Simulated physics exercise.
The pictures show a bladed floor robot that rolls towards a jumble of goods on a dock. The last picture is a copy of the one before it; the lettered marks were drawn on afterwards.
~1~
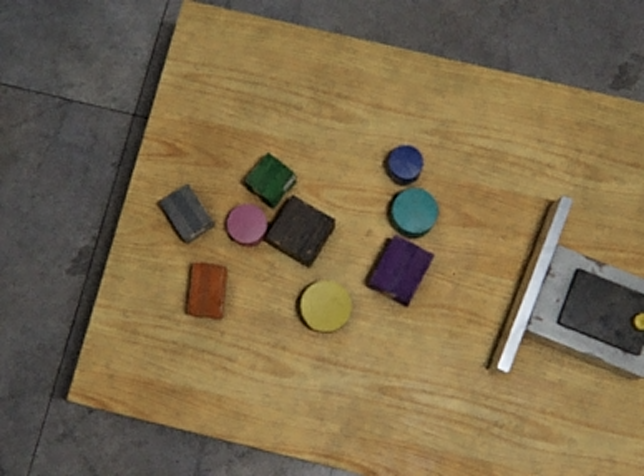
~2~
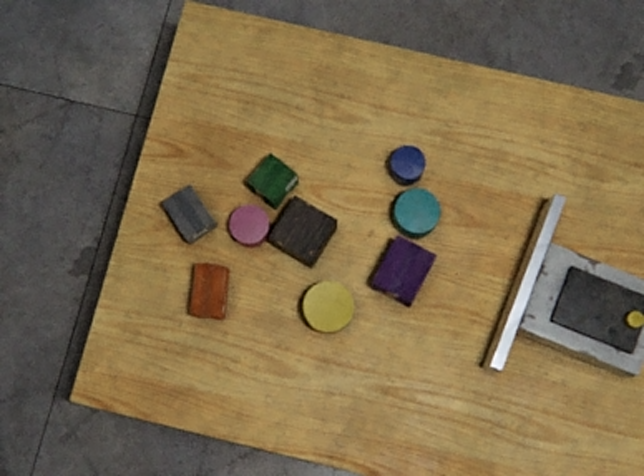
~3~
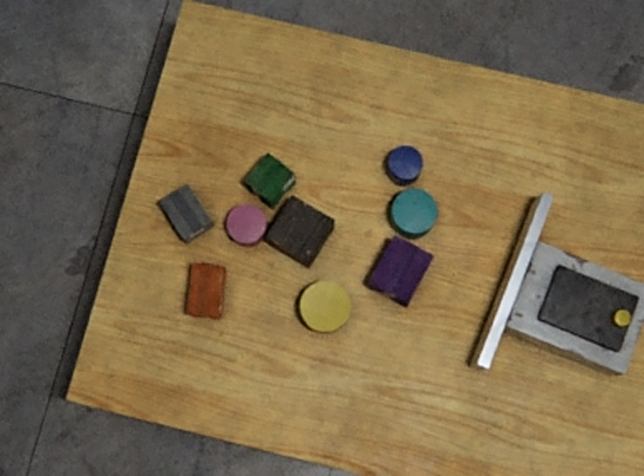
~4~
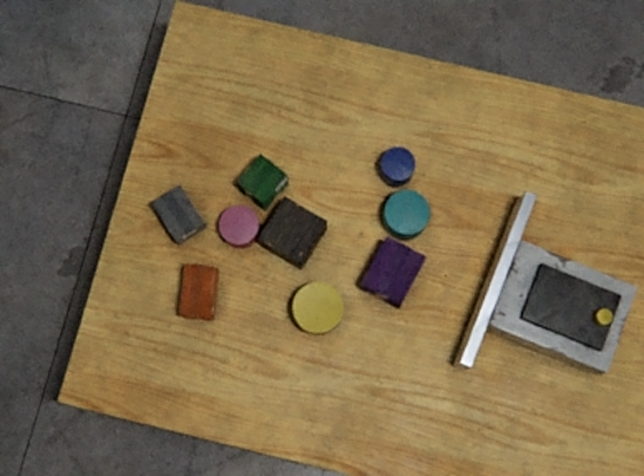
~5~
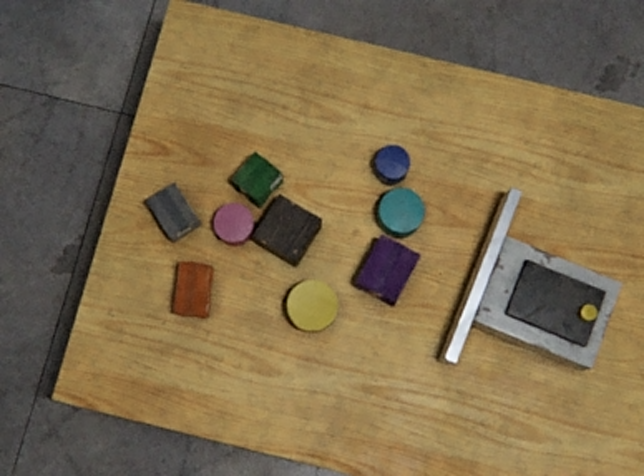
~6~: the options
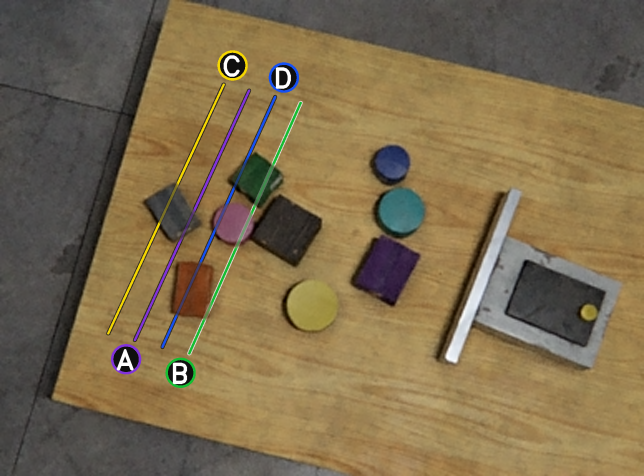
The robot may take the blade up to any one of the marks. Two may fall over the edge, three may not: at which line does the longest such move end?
No third one falls up to A.
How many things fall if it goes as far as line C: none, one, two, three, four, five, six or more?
In all, three.
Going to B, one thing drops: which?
The grey box.
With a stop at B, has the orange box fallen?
No.
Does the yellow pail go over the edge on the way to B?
No.
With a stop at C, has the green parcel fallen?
No.
On the marked copy, A at (193, 212); B at (246, 225); C at (167, 206); D at (220, 218).
Following A. Soon after the start, robot (443, 275); turquoise canister (367, 202); purple box (343, 260).
Later, robot (335, 249); grey box (118, 202); pink canister (156, 206).
In the end, robot (255, 229); grey box over the edge; pink canister over the edge; two fallen.
As for the rest, B is within the limit but short; C drops three; D is within the limit but short.
